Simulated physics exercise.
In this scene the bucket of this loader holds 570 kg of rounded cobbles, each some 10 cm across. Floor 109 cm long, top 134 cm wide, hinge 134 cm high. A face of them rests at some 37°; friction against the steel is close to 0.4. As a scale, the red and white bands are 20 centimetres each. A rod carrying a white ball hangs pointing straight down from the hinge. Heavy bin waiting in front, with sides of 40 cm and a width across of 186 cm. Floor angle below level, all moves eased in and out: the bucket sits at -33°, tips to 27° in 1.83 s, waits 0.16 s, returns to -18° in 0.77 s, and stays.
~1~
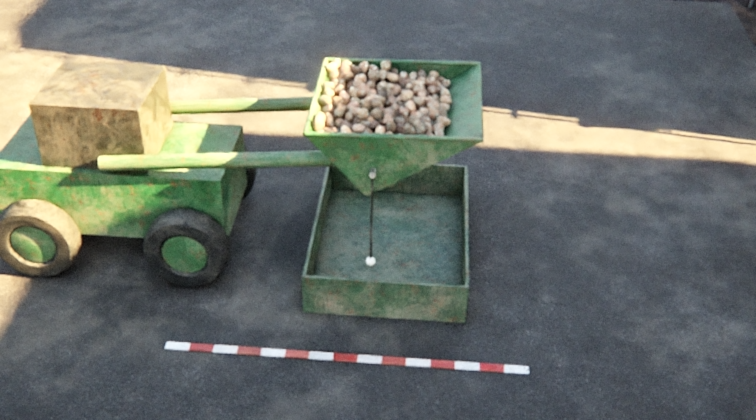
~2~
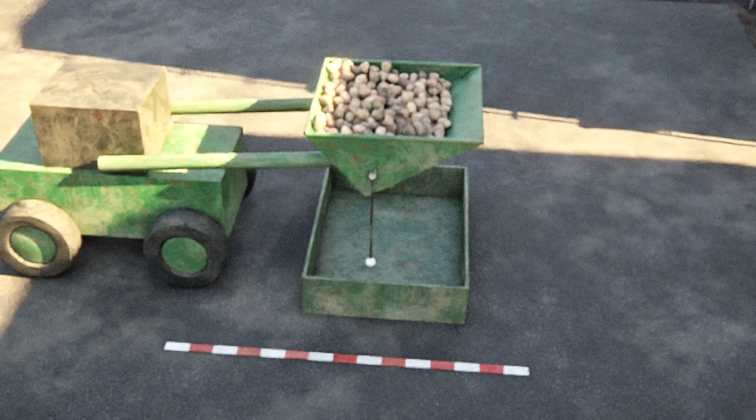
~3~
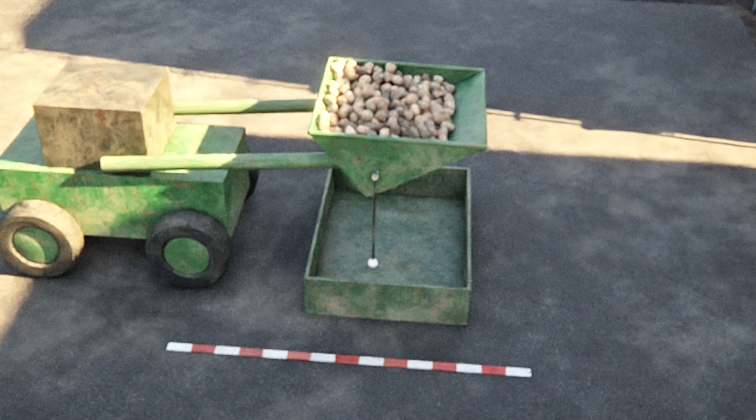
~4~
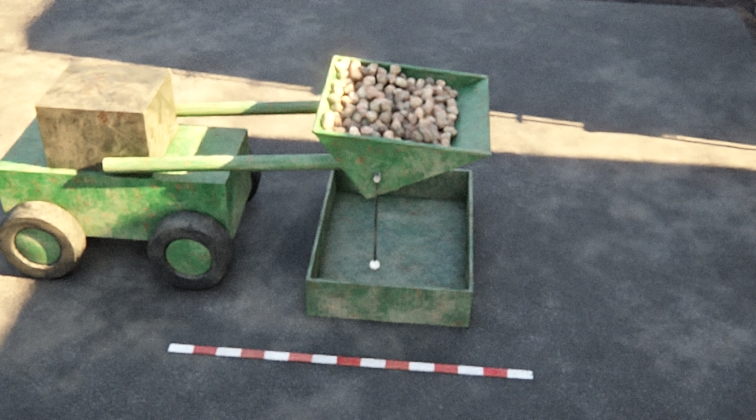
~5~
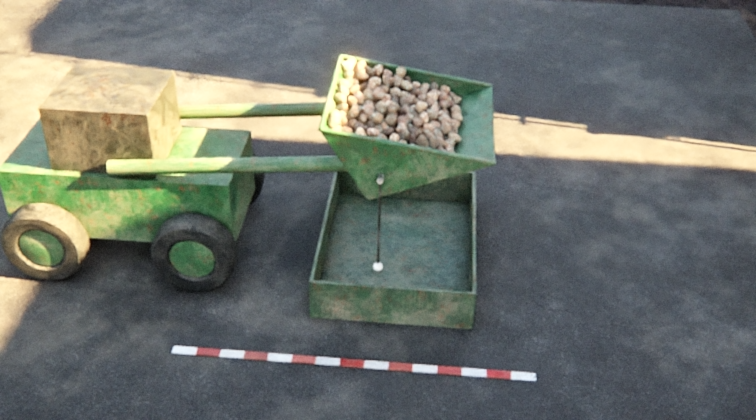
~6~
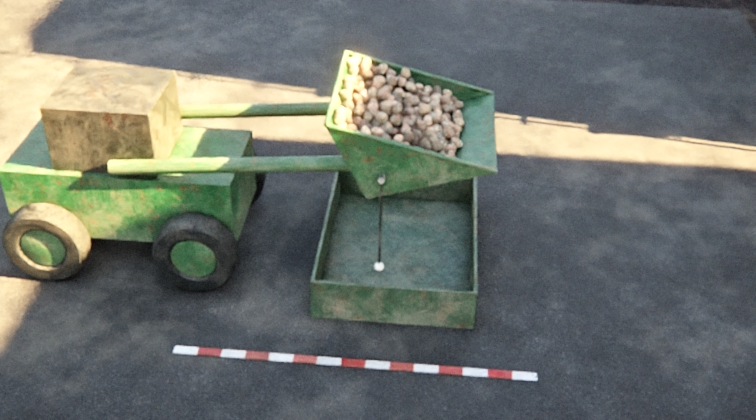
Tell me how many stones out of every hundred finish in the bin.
Around 0 of every hundred finish there.
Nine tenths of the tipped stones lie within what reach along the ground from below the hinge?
Around 230 centimetres.
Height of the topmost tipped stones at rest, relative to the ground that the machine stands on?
The top ends up around 22 cm above the machine's ground.
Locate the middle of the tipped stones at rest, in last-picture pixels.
Centre estimate: Around (549, 262).
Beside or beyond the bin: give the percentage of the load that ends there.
Near 70 in a hundred.
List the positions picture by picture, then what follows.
Lip at (483, 140), floor tilted -33°, highest stones at (372, 75), in the first frame.
The bucket is at -32°, its lip at (484, 142); the top of the load is at (373, 76), in the second frame.
The bucket is at -30°, its lip at (487, 147); the top of the load is at (363, 74), in the third frame.
Lip at (491, 155), floor tilted -27°, highest stones at (357, 74), in the fourth frame.
The bucket is at -23°, its lip at (495, 164); the top of the load is at (359, 74), in the fifth frame.
The bucket is at -18°, its lip at (497, 172); the top of the load is at (357, 71), in the sixth frame.
A little later the floor is at 18°; 100 % in the bucket; the foremost stones are at (457, 167).
Then the floor is at 27°; 73 % in the bucket, 3 % in the bin, 24 % beside or beyond the bin; the foremost stones are at (516, 252).
Later still the floor is at -18°; 28 % in the bucket, 72 % beside or beyond the bin; the foremost stones are at (689, 263).
In the end the floor is at -18°; 28 % in the bucket, 72 % beside or beyond the bin; the foremost stones are at (713, 262).
